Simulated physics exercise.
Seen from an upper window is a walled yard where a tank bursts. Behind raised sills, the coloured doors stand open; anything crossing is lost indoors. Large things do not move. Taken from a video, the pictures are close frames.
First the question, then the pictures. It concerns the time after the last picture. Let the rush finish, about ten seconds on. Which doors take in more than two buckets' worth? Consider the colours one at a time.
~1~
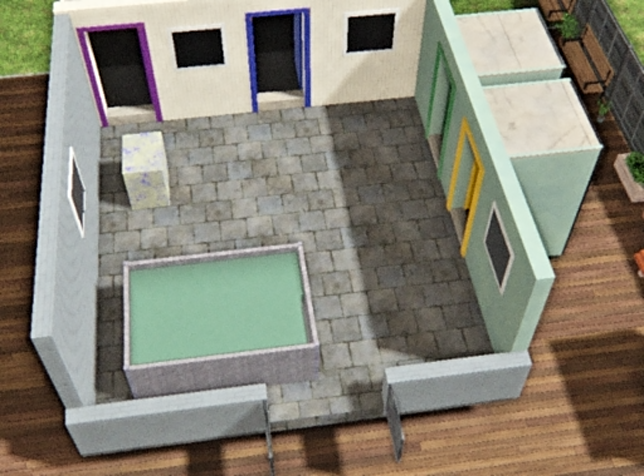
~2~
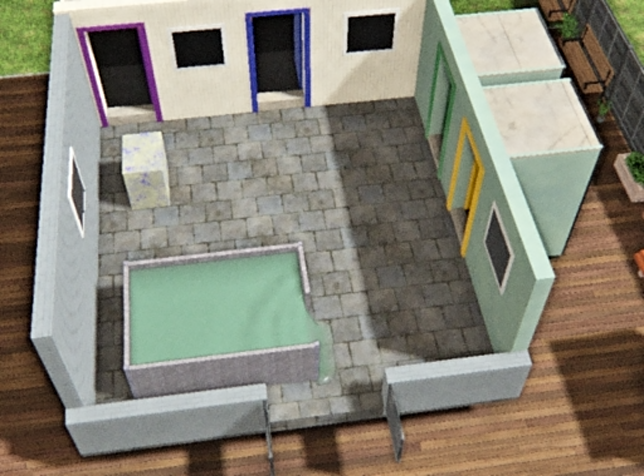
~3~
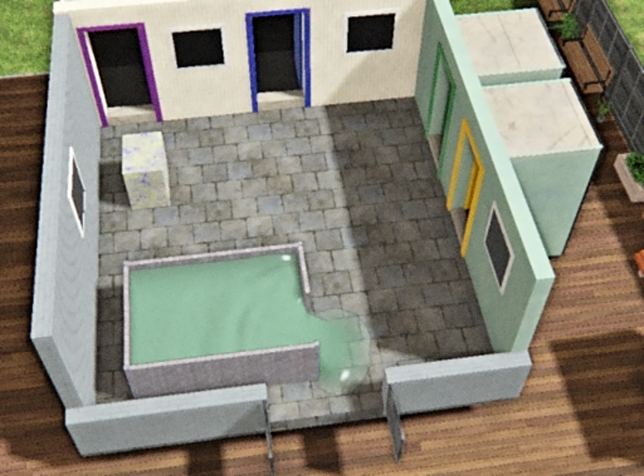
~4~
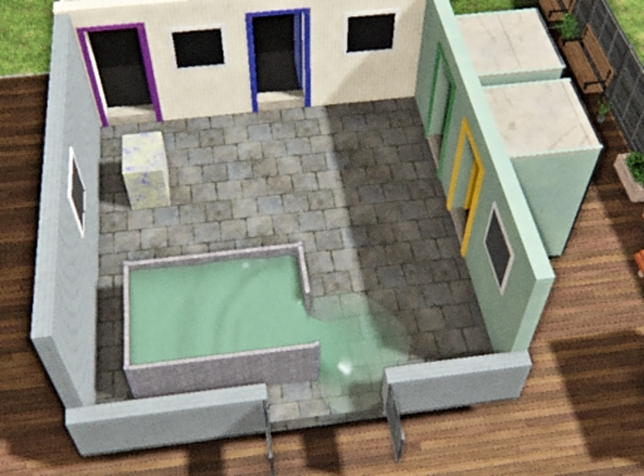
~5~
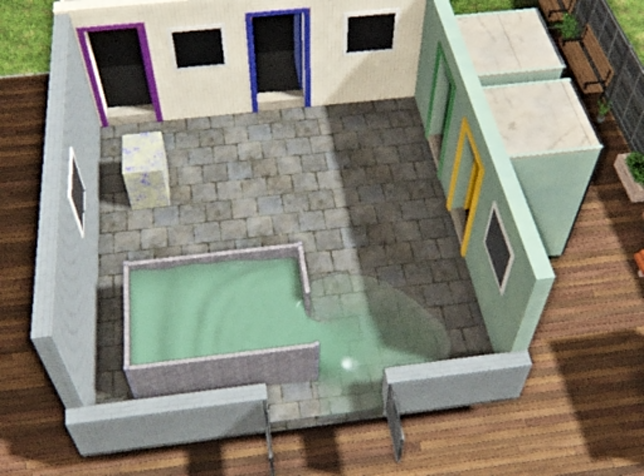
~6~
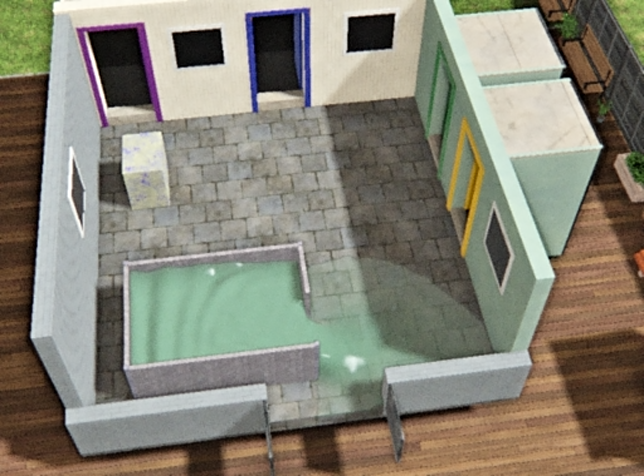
Outcome: The green door is not overrun past two buckets, the yellow door is overrun past two buckets, the blue door is not overrun past two buckets, the purple door is not overrun past two buckets.
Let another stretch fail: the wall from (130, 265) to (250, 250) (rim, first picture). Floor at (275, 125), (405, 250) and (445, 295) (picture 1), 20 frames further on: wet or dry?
Submerged, unwetted, unwetted.
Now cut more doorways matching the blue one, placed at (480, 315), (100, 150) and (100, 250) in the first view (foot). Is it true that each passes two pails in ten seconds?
Taking them as listed, the first gets past the limit, the second doesn't reach the limit and the third doesn't reach the limit.
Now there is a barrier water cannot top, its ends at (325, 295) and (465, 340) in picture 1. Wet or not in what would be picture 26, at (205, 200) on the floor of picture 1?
Spot check: Untouched.
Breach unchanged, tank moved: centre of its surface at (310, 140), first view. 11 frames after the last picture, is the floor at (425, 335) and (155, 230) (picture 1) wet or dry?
Point 1: Soaked through; point 2: Not wet.
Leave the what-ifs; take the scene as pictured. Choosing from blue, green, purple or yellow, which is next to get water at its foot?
The answer here is the yellow-painted one.
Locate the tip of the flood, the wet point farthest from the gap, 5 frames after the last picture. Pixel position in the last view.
Roughly at (446, 214).
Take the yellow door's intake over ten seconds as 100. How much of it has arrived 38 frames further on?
Around 85 percent.
A moment on, water covers 20 % of the floor; the green door not reached, the yellow door wet at the sill, nothing in, the blue door not reached, the purple door not reached.
Next, water covers 25 % of the floor; the green door wet at the sill, nothing in, the yellow door over two buckets in, the blue door not reached, the purple door not reached.
Then, water covers 50 % of the floor; the green door wet at the sill, nothing in, the yellow door over two buckets in, the blue door not reached, the purple door not reached.
Later, water covers 70 % of the floor; the green door wet at the sill, nothing in, the yellow door far over two buckets in, the blue door wet at the sill, nothing in, the purple door wet at the sill, nothing in.
In the end, water covers 95 % of the floor; the green door under two buckets in, the yellow door far over two buckets in, the blue door wet at the sill, nothing in, the purple door wet at the sill, nothing in.
